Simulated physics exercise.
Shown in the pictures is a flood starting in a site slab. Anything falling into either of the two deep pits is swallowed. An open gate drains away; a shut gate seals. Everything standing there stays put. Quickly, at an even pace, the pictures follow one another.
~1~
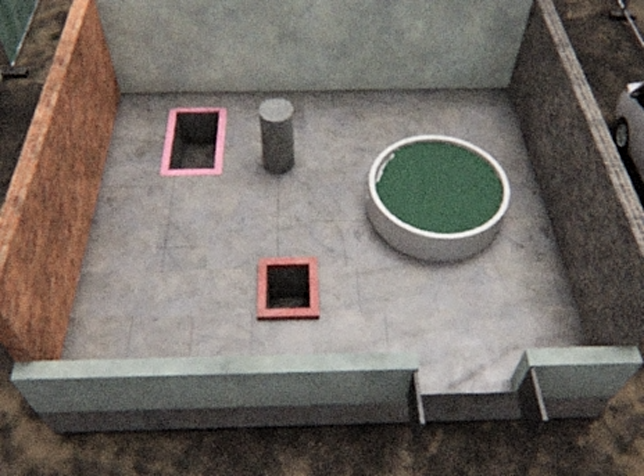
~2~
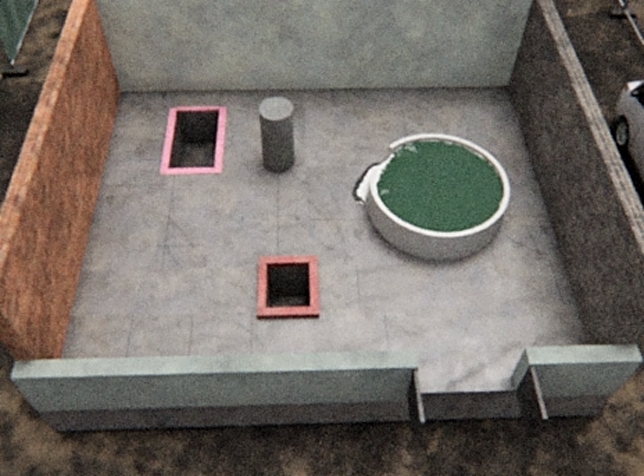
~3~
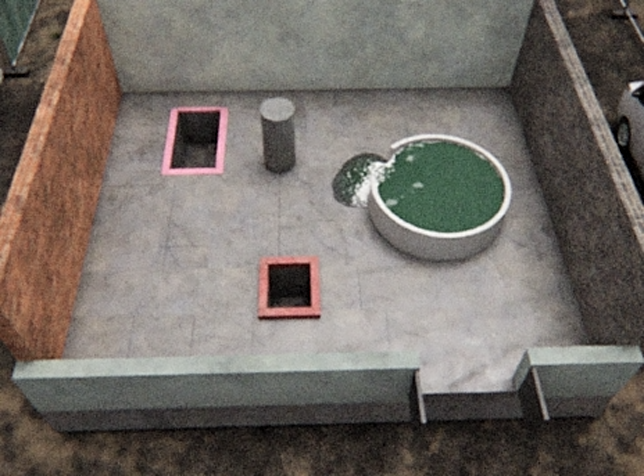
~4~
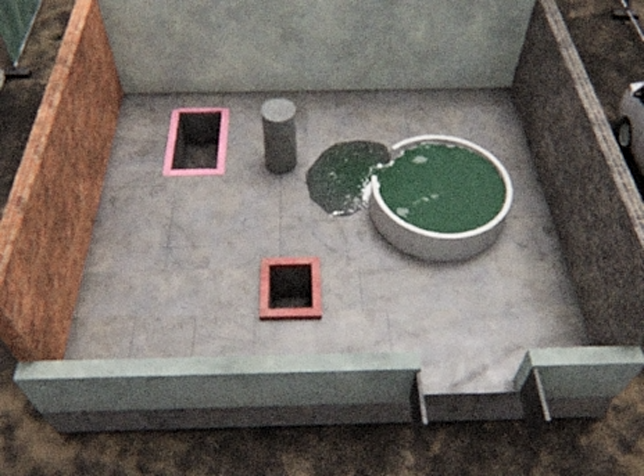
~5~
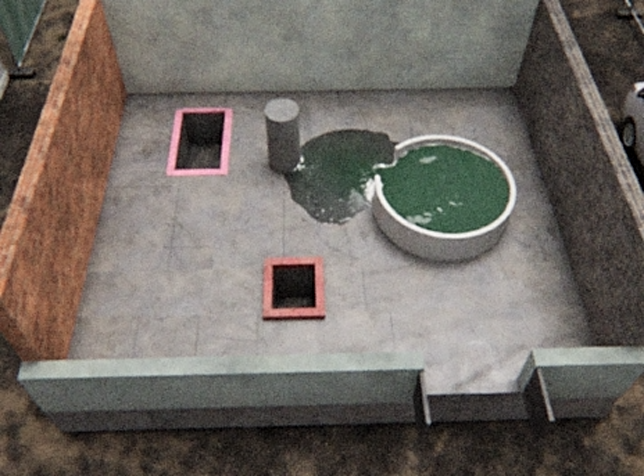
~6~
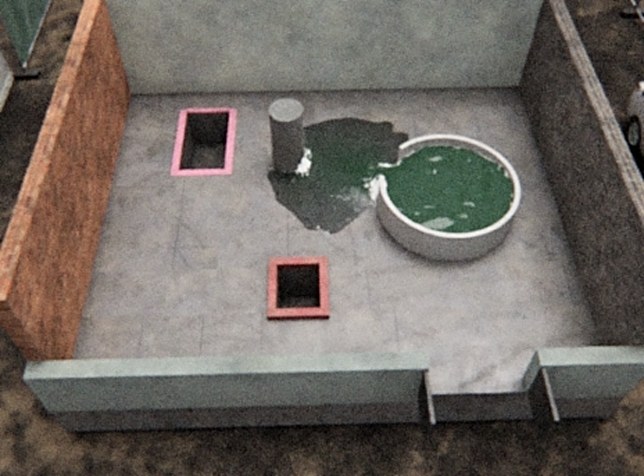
Green water pours from a gap in the left rim of a round, pale-walled pool on a grey slab, seen from high above inside four walls. A pink-edged rectangular pit and a grey cylinder stand at the upper left, a red-edged pit nearer the front, beside an orange wall. The dark green puddle spreads leftward, frothing white, and reaches around the cylinder's base as the view shifts very slightly.
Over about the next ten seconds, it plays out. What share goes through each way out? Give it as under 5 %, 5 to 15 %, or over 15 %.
Shares - through the gate, under 5 %; through the pink pit, over 15 %; through the red pit, under 5 %.
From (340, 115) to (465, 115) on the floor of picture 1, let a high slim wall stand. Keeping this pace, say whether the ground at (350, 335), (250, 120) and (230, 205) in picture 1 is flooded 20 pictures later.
Point by point: First spared, next swamped, last swamped.
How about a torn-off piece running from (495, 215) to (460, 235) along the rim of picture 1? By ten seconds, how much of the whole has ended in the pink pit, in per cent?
Parts in a hundred: Pink 0.
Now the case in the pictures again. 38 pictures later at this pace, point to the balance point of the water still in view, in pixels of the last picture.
Around pixel (322, 189) of the last picture.
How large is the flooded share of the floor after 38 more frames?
Around 50 percent.
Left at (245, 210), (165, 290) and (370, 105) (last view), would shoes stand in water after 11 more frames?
Soaked, spared, soaked.
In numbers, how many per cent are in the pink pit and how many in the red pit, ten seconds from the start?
22 and 0 per cent respectively.
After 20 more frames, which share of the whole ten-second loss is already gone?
About 20 per cent.
A moment on, water covers 20 % of the floor; the gate 0 %, the pink pit 0 %, the red pit 0 %.
Next, water covers 30 % of the floor; the gate 0 %, the pink pit 1 %, the red pit 0 %.
Then, water covers 35 % of the floor; the gate 0 %, the pink pit 5 %, the red pit 0 %.
Later, water covers 50 % of the floor; the gate 0 %, the pink pit 13 %, the red pit 0 %.
In the end, water covers 70 % of the floor; the gate 0 %, the pink pit 22 %, the red pit 0 %.
